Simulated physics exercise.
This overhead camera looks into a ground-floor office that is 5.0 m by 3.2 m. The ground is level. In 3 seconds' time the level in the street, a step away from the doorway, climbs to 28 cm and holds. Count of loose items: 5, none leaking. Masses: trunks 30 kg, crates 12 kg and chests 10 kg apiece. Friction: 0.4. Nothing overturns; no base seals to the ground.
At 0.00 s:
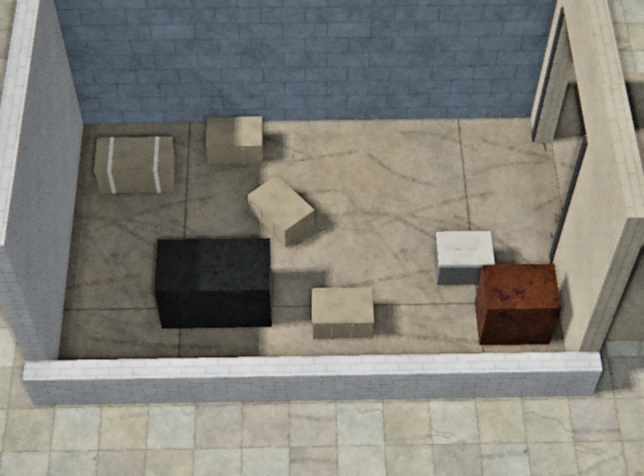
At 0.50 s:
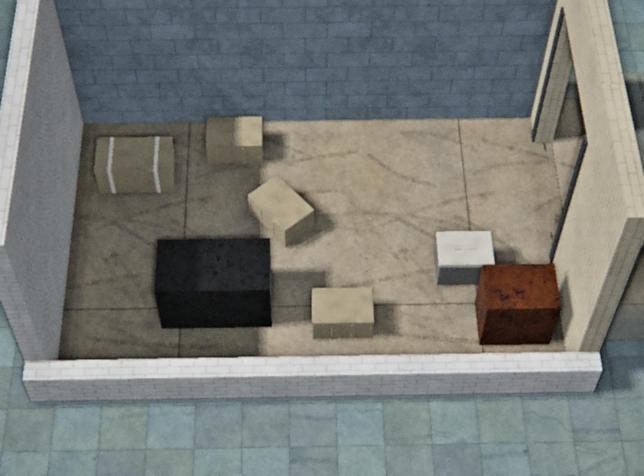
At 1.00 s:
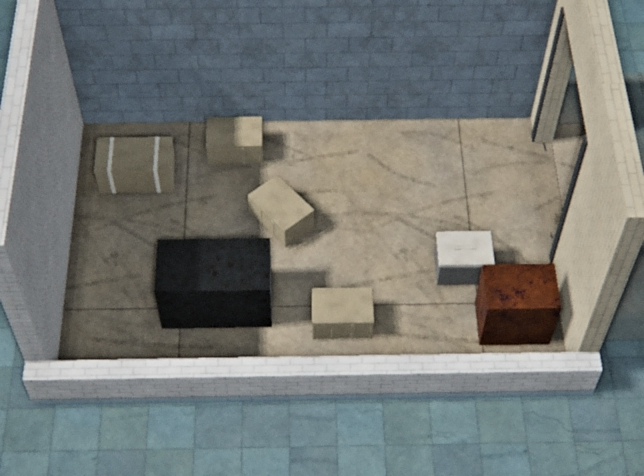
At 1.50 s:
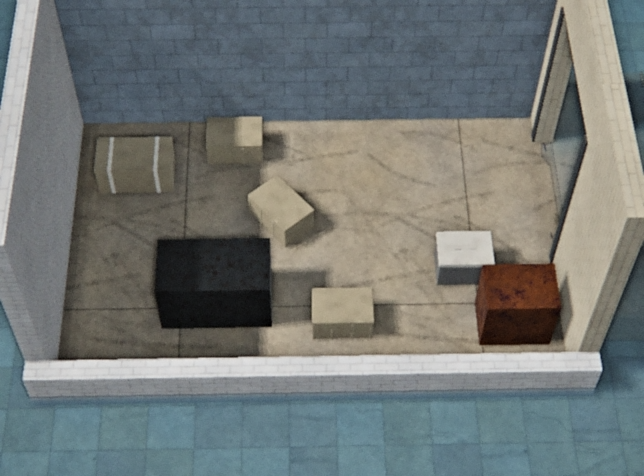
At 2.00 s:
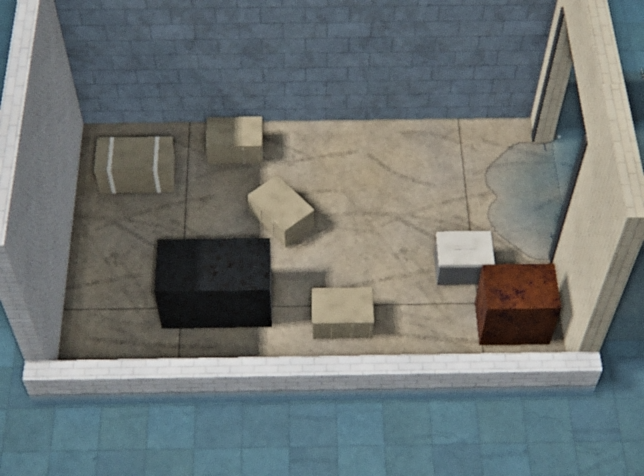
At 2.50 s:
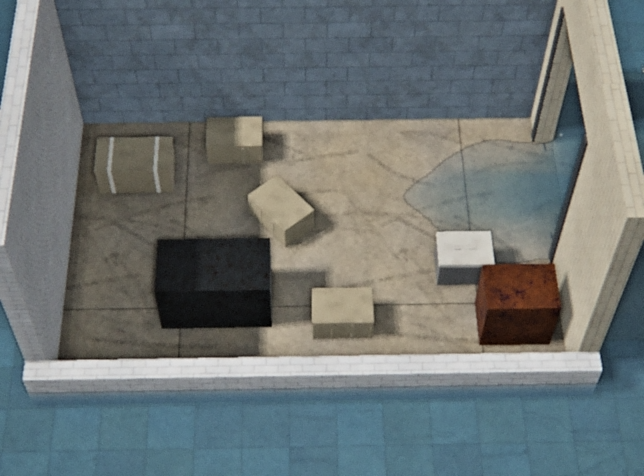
Bluish water spread over the paving outside a walled room, then slipped in through the doorway on the right and fanned across part of the floor, while the scattered boxes inside stayed still.
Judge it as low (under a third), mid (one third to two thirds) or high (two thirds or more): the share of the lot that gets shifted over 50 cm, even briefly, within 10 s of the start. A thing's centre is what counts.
High.
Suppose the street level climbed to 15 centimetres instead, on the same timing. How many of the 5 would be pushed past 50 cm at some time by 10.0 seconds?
The count would be 2.
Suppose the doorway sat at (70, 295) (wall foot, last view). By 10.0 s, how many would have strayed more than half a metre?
Then it comes to 4.
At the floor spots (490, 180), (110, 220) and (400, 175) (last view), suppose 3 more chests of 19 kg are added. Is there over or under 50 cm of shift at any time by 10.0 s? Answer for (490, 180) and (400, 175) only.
So the first ends up beyond that distance while the second ends up beyond that distance.
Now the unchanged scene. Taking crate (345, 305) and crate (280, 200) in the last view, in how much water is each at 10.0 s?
Roughly 12 and 23 cm.
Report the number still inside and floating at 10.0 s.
At that time, 5.
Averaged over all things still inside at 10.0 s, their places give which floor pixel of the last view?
They're centred close to (243, 313).
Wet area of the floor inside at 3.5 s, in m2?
Wet area: Approx. 6.0 m2.
After 3.5 s 0 of 5 are over 50 cm from their spots; 0 afloat.
After 4.5 s 2 of 5 are over 50 cm from their spots; 0 afloat.
After 7.0 s 4 of 5 are over 50 cm from their spots; 4 afloat.
After 10.0 s 5 of 5 are over 50 cm from their spots, and 5 have been at some point; 5 afloat.
